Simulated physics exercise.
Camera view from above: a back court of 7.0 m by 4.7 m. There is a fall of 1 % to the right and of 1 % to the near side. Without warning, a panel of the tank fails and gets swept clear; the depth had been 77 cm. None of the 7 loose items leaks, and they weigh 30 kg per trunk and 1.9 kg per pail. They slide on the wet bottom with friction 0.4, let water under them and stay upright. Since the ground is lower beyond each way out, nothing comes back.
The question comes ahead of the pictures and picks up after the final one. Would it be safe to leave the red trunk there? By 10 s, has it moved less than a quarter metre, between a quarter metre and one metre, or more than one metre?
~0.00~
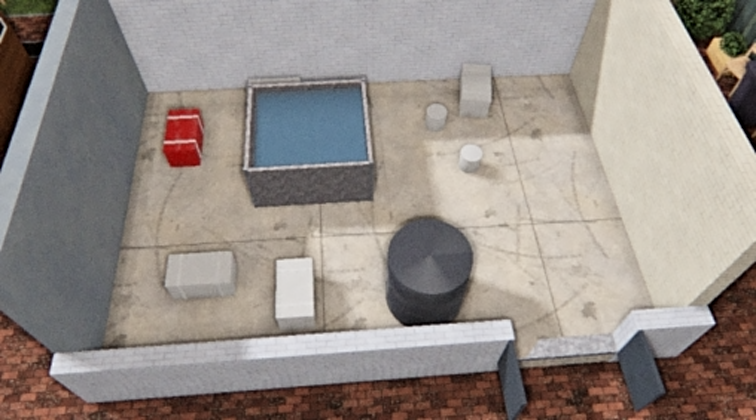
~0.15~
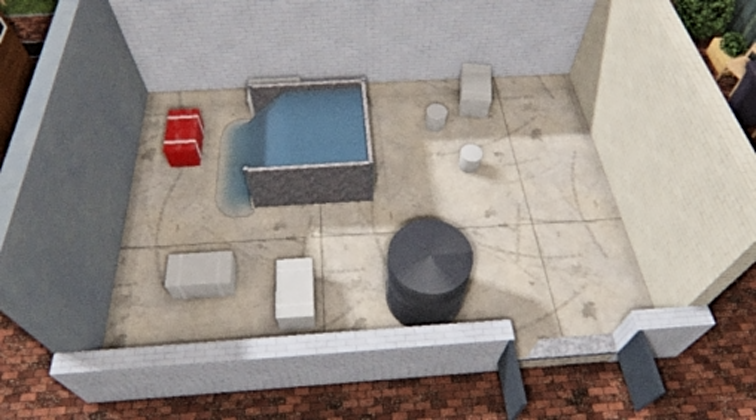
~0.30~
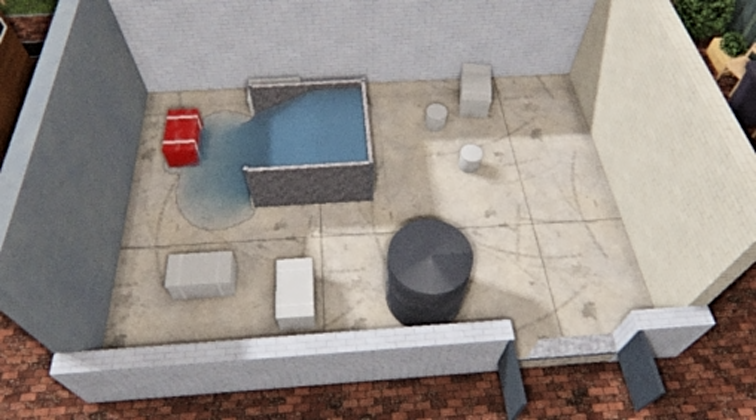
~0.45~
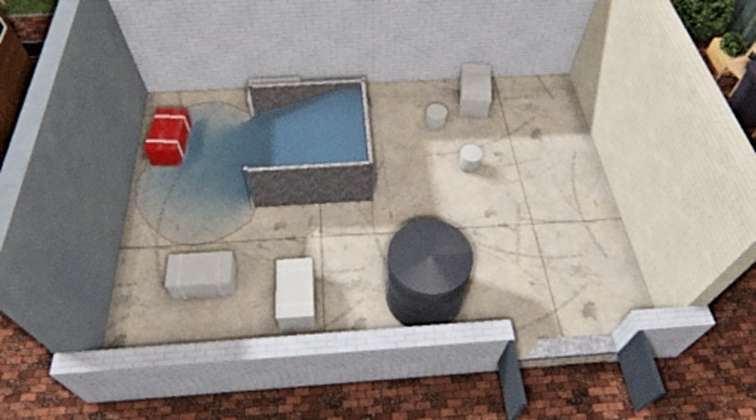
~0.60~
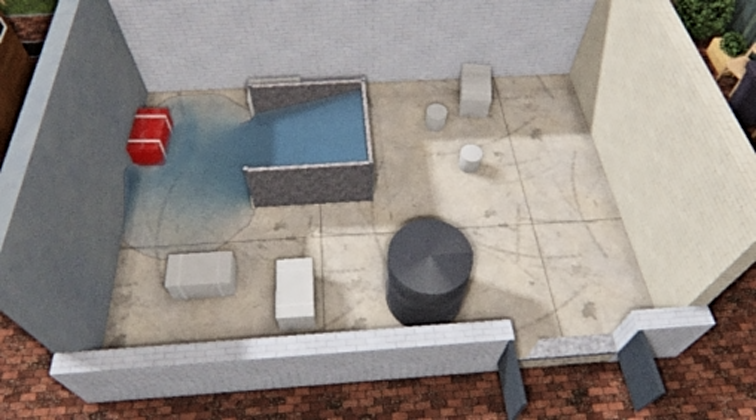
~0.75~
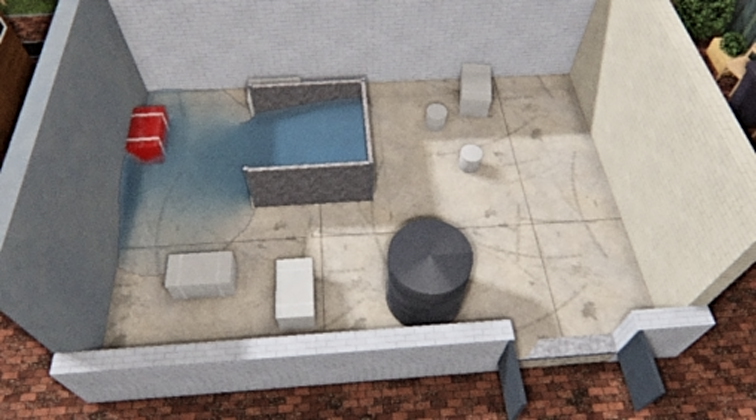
Washed away.
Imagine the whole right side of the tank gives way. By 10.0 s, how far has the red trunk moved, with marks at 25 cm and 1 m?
I'd say the red trunk scarcely moves.
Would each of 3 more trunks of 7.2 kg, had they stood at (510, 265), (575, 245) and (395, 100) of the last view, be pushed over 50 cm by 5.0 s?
Well, in that order it's lower, lower and higher.
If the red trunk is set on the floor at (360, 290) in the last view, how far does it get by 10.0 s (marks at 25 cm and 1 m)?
Put there, it wanders off a long way.
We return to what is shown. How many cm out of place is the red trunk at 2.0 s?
Around 80 centimetres.
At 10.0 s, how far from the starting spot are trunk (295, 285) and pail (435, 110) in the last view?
In that order: 250 cm, gone out.
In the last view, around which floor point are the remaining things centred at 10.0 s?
Close to pixel (479, 174).
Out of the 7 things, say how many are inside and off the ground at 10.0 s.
The number is 2.
After 2.0 s the red trunk is near (156, 81), 0.8 m from its start, afloat; 0 of 7 are out; 1 afloat.
After 4.5 s the red trunk is near (355, 86), 2.7 m from its start, aground; 0 of 7 are out; 0 afloat.
After 7.0 s the red trunk is near (427, 89), 3.8 m from its start, aground; 0 of 7 are out; 3 afloat.
After 10.0 s the red trunk is near (427, 89), 3.8 m from its start, aground; 1 of 7 are out; 2 afloat.
